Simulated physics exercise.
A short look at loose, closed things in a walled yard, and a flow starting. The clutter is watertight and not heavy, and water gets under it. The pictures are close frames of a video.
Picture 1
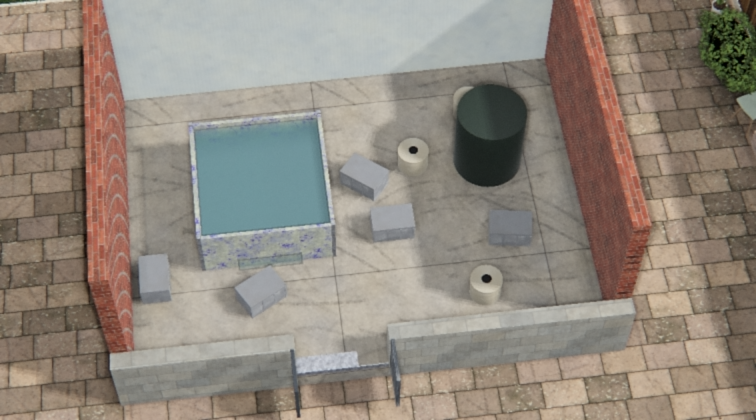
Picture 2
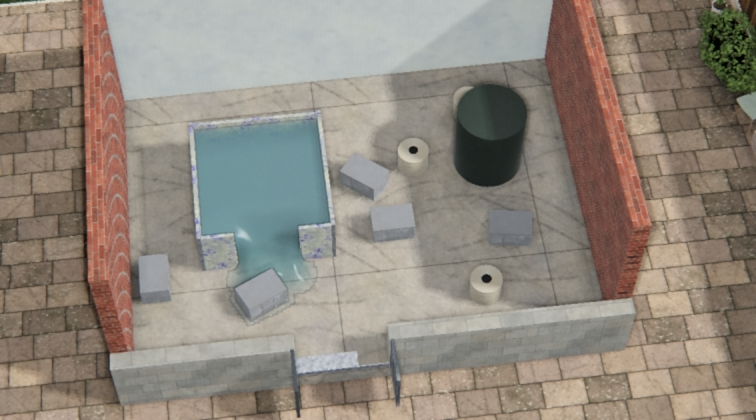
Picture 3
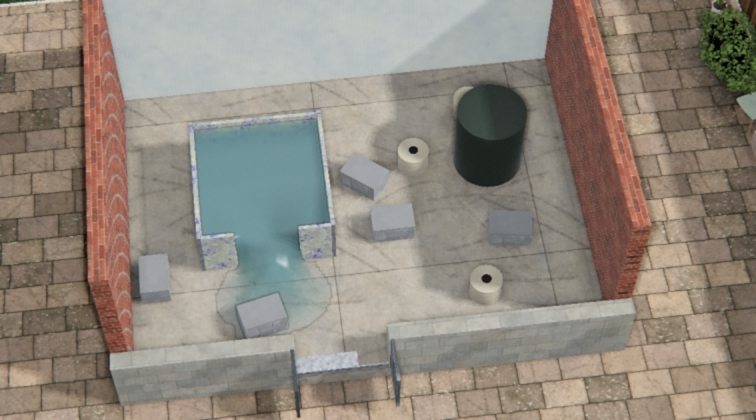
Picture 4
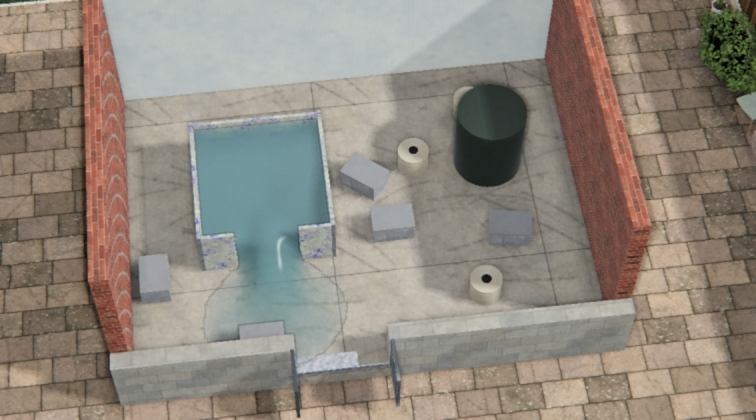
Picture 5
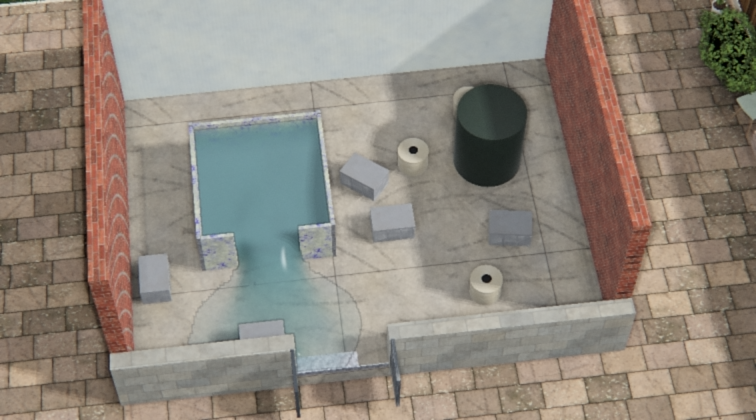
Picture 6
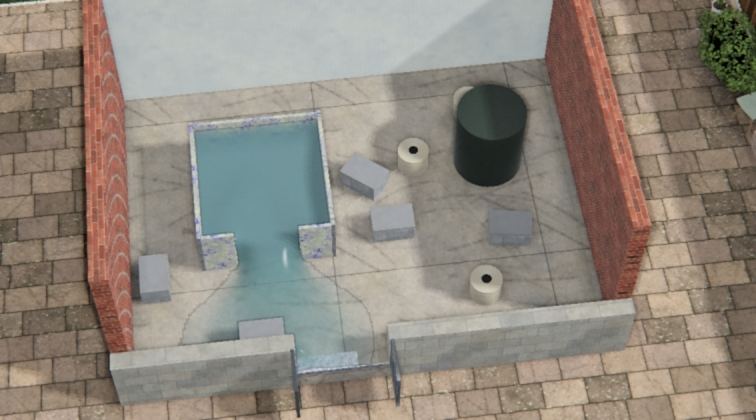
At first, a full rectangular pool stands closed in a walled yard scattered with grey crates, pale round objects and a dark green cylinder. Then its front opens and water pours out, pushing the nearest crate to the front wall, and the water spreads across the paving to the gateway while the other objects stay put.
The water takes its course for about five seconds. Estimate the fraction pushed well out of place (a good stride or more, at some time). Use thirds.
That comes to less than a third.
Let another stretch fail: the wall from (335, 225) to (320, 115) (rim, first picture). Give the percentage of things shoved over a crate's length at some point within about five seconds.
Roughly 90 per cent.
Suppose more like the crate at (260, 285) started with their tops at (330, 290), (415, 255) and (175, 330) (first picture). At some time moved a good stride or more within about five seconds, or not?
One after the other: That far or more, under that, yes.
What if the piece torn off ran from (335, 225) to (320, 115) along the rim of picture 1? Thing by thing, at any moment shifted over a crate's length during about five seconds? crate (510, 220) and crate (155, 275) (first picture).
As listed: Swept aside, short of that.
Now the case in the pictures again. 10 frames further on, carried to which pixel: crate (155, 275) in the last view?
Around (181, 235).
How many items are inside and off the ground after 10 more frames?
1 of them.
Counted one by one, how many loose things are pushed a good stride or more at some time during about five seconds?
That makes 2.
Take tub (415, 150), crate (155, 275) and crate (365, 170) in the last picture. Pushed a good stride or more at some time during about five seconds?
In turn: Never so far, pushed that far, never so far.
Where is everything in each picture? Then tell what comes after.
The first frame shows a crate at (261, 286) rests on the ground; a crate at (154, 273), on the bottom; 0 of 8 have shifted.
The second frame shows a crate at (261, 289) rests on the ground, close to its start; a crate at (154, 273), on the bottom; 0 of 8 have shifted.
The third frame shows a crate at (262, 311), on the bottom, a stride from its start; a crate at (154, 273) rests on the ground; 1 of 8 have shifted.
The fourth frame shows a crate at (262, 336), on the bottom, a stride from its start; a crate at (154, 273) rests on the ground; 1 of 8 have shifted.
The fifth frame shows a crate at (262, 335) floats, a stride from its start; a crate at (154, 273), on the bottom; 1 of 8 have shifted.
The sixth frame shows a crate at (262, 333), afloat, a stride from its start; a crate at (154, 273), on the bottom; 1 of 8 have shifted.
A moment on, 1 of 8 are well off their spots; 1 afloat.
Next, 2 of 8 are well off their spots; 1 afloat.
Later, 2 of 8 are well off their spots; 2 afloat.
In the end, 2 of 8 are well off their spots, and 2 have been at some point; 2 afloat.
